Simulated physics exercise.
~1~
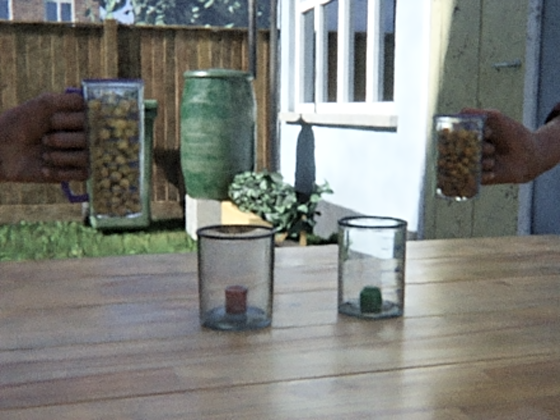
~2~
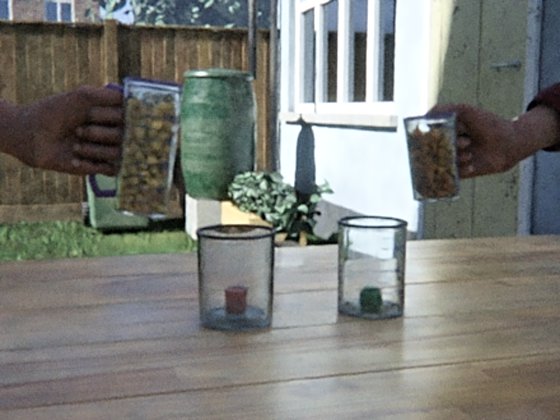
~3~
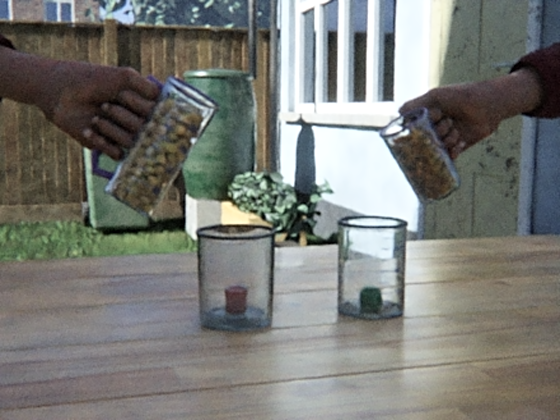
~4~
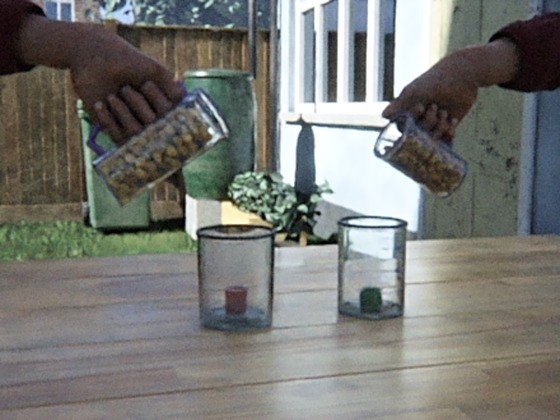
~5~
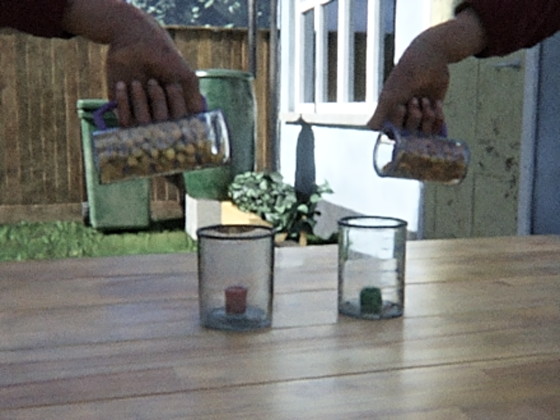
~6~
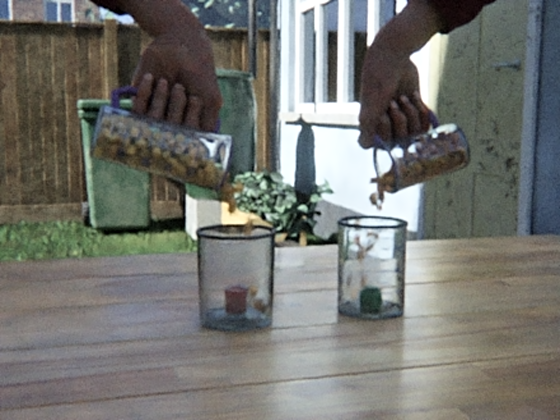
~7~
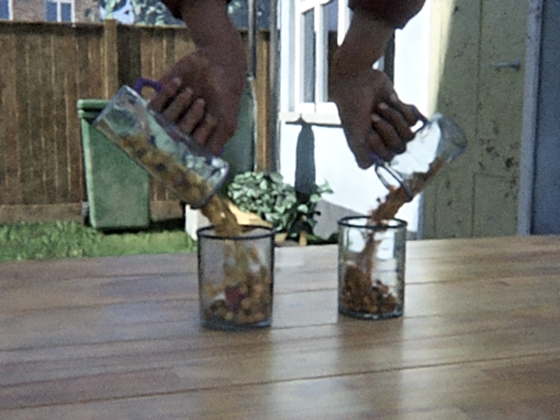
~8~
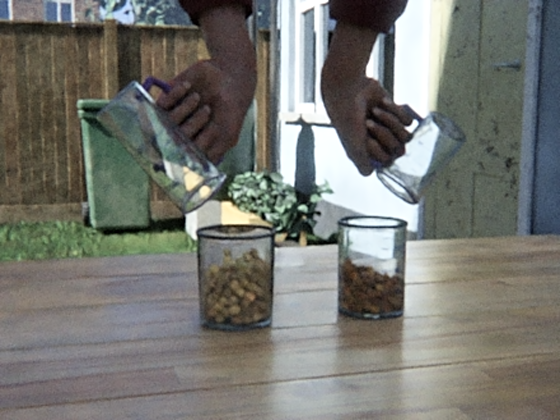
On an outdoor wooden table, two hands tip nuts into clear containers, burying the small blocks.
